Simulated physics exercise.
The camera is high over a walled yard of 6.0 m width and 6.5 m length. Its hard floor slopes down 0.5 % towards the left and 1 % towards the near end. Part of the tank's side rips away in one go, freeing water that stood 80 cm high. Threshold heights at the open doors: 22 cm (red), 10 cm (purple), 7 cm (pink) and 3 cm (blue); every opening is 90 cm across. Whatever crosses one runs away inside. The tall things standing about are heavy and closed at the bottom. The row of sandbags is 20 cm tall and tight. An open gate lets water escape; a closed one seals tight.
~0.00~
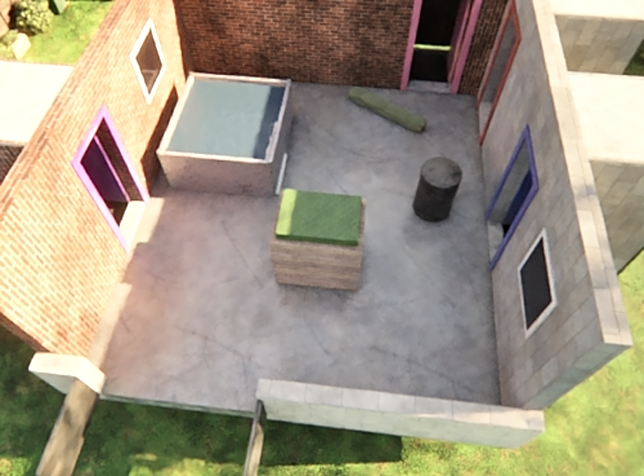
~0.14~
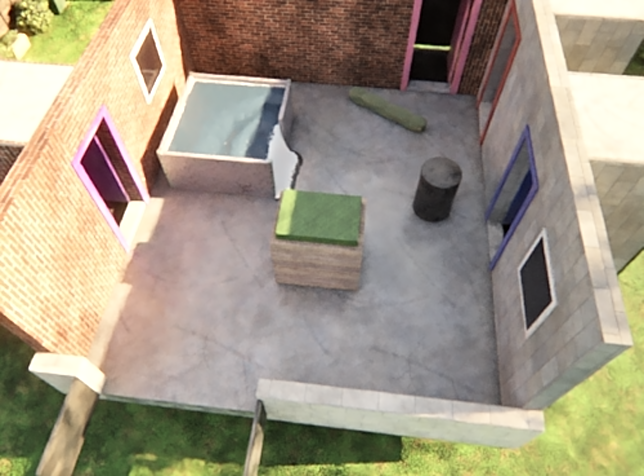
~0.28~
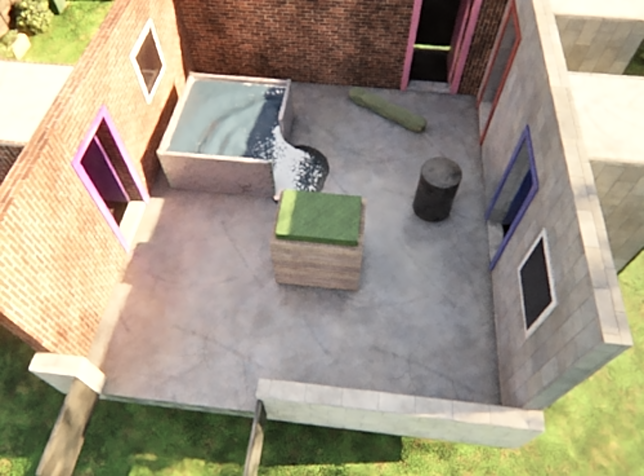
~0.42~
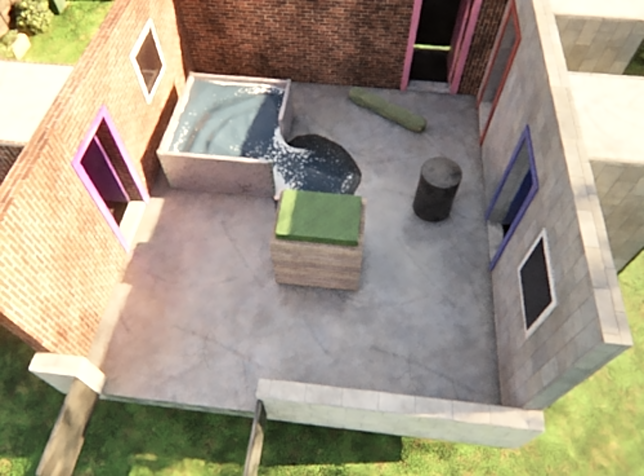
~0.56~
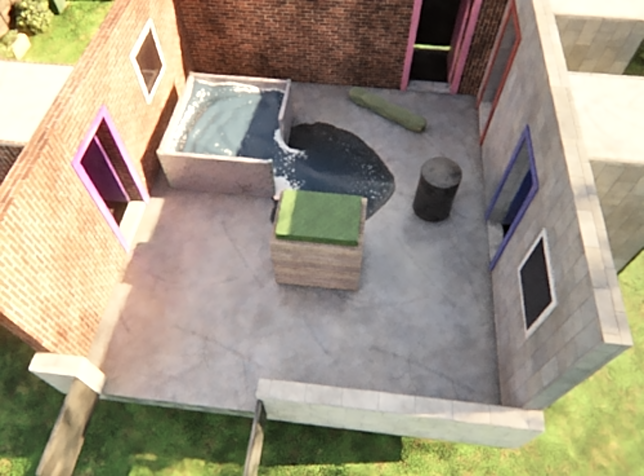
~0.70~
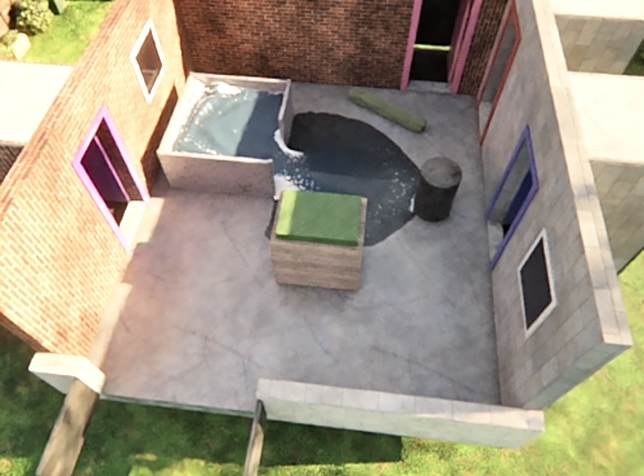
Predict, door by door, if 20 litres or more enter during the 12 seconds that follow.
Within that time: At the red door it does not reach the limit; at the purple door it does not reach the limit; at the pink door it passes the limit; at the blue door it exceeds the limit.
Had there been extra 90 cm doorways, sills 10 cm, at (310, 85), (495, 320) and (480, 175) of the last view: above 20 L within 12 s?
In that order: Under, over, above.
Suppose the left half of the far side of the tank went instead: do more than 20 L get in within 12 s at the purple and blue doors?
Against that limit: Purple not over, blue past it.
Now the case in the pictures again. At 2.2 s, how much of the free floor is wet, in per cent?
Near 40 per cent is wet.
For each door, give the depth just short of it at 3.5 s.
In cm: Red 14, purple 0, pink 14, blue 11.
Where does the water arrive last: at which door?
Last comes the purple one.
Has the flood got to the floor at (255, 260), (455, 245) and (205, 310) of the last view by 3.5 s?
In turn: Not reached, under water, not reached.
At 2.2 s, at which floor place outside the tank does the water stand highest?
Around (473, 155).
After 1.4 s water covers 25 % of the floor and is deepest (41 cm) near (284, 183); red door not reached, purple door not reached, pink door not reached, blue door 3 cm at the sill, 2 L in.
After 2.2 s water covers 40 % of the floor and is deepest (38 cm) near (473, 155); red door 17 cm at the sill, 0 L in, purple door not reached, pink door not reached, blue door 13 cm at the sill, 53 L in.
After 3.5 s water covers 50 % of the floor and is deepest (25 cm) near (490, 421); red door 14 cm at the sill, 1 L in, purple door not reached, pink door 14 cm at the sill, 20 L in, blue door 11 cm at the sill, 161 L in.
After 7.0 s water covers 90 % of the floor and is deepest (15 cm) near (423, 413); red door 13 cm at the sill, 1 L in, purple door 5 cm at the sill, 0 L in, pink door 12 cm at the sill, 90 L in, blue door 8 cm at the sill, 256 L in.
After 12.0 s water covers 95 % of the floor and is deepest (10 cm) near (490, 421); red door 4 cm at the sill, 1 L in, purple door 7 cm at the sill, 0 L in, pink door 5 cm at the sill, 108 L in, blue door 4 cm at the sill, 291 L in.
